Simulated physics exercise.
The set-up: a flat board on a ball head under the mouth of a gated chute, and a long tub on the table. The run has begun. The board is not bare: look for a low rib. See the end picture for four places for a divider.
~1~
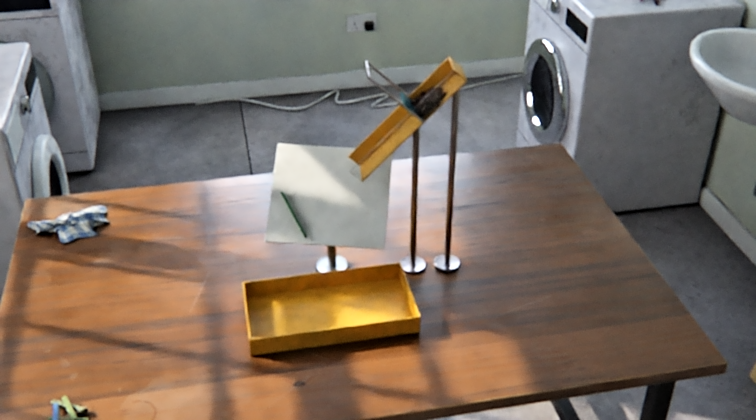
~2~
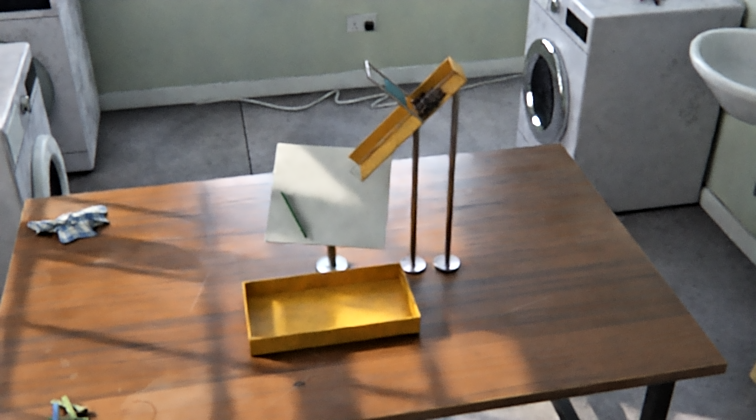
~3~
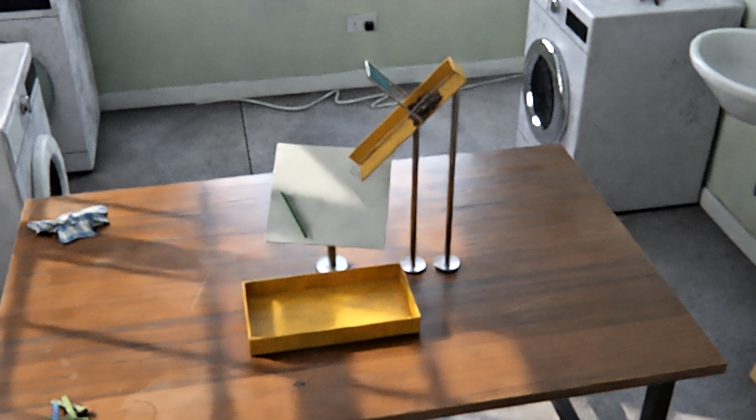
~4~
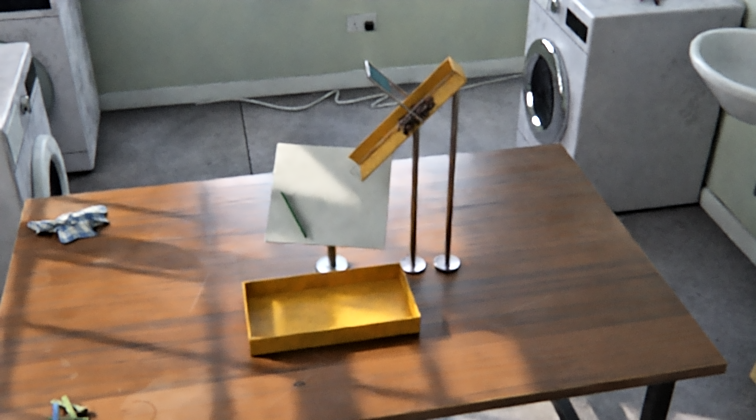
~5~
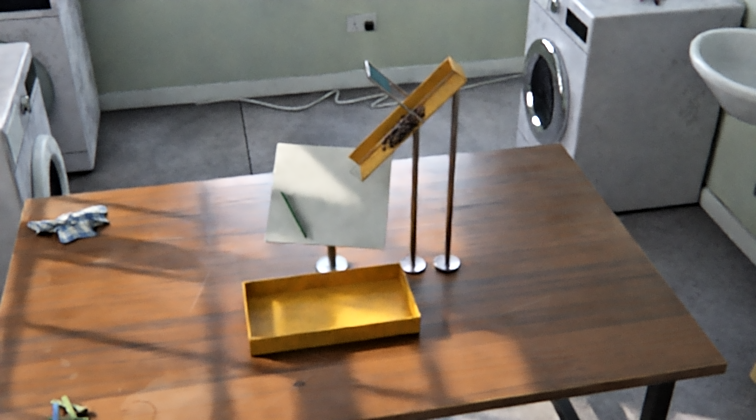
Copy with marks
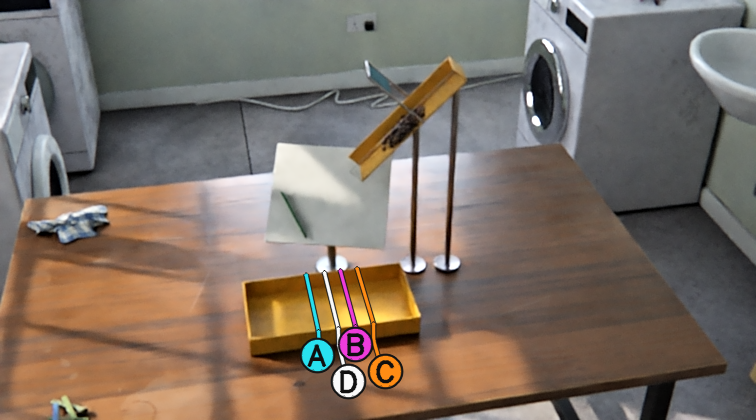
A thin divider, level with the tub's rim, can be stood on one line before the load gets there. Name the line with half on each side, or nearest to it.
Use line A.
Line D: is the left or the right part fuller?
More lands on the left.
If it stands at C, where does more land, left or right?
More lands on the left.
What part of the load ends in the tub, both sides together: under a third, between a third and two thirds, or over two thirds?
About that: Over two thirds.
On the marked copy, line A crosses the front rim at (318, 330); line B crosses the front rim at (355, 325); line C crosses the front rim at (373, 323); line D crosses the front rim at (338, 328).
With A, of what is caught, roughly a third on the left of the divider, roughly two thirds on the right.
With B, of what is caught, every piece on the left of the divider, not one piece on the right.
With C, of what is caught, every piece on the left of the divider, not one piece on the right.
With D, of what is caught, almost all on the left of the divider, just a few on the right.
